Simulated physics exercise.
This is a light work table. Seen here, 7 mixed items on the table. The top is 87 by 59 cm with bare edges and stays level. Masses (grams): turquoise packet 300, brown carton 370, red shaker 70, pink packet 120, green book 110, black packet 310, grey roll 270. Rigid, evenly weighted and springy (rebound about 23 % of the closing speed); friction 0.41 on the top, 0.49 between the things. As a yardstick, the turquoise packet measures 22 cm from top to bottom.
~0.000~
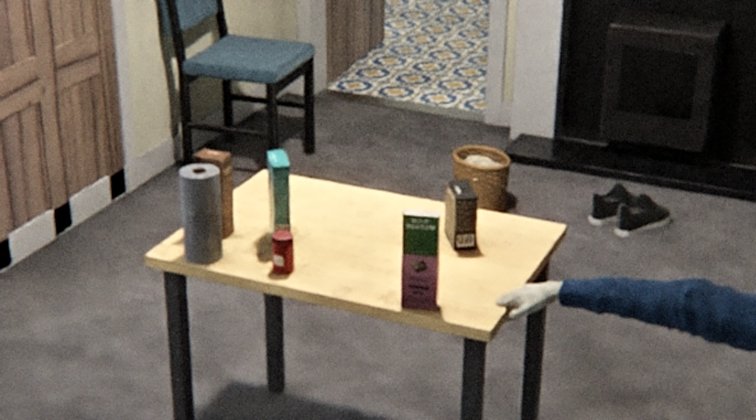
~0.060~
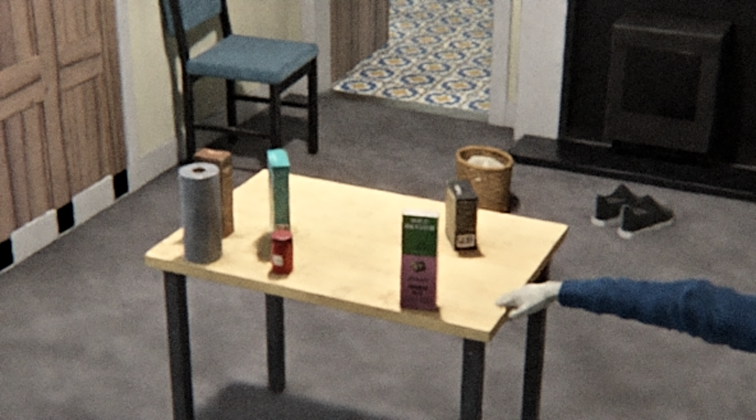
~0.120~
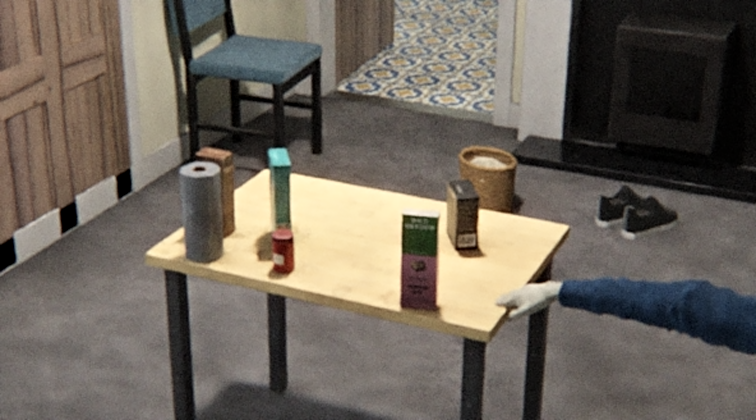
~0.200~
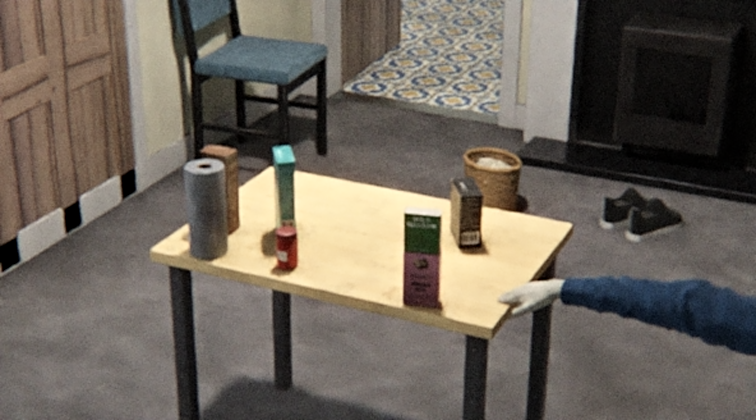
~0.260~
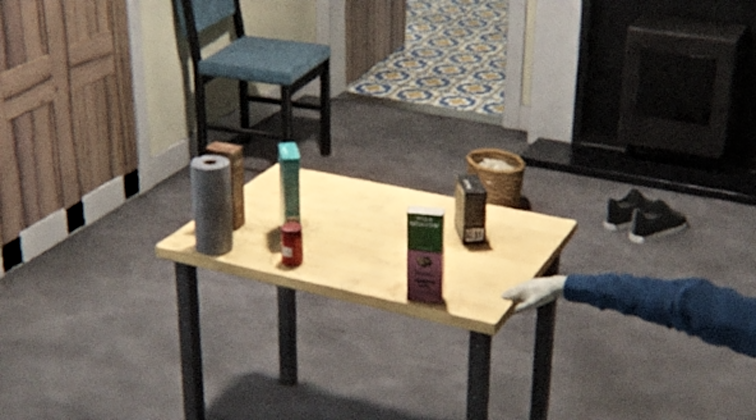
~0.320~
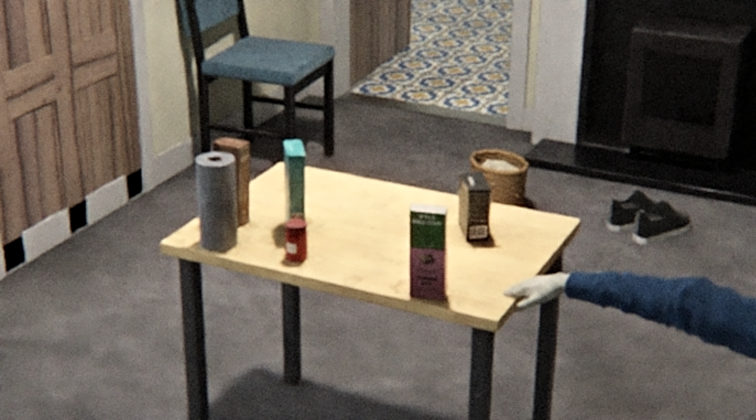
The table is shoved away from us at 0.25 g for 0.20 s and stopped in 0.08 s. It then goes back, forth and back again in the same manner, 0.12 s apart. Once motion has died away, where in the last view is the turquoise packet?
It ends at about (263, 226).
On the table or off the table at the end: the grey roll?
The grey roll ends off the table.
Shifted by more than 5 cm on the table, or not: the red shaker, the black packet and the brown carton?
The red shaker holds its spot; the black packet keeps its place; the brown carton gets shifted.
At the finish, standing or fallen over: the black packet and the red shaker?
The black packet is still upright; the red shaker keeps standing.
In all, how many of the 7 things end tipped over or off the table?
In all, 5.
By 0.72 s, brown carton on its side; green book tilted 66°; pink packet on its side.
By 1.62 s, turquoise packet on its side near (263, 226); brown carton on its side; green book on its side.
When it is over (2.5 s), off the table, grey roll; lying over on the table, turquoise packet, brown carton, pink packet and green book; the other 2 within 5 cm of the start. End places, in pixels of the last picture, turquoise packet near (263, 226).
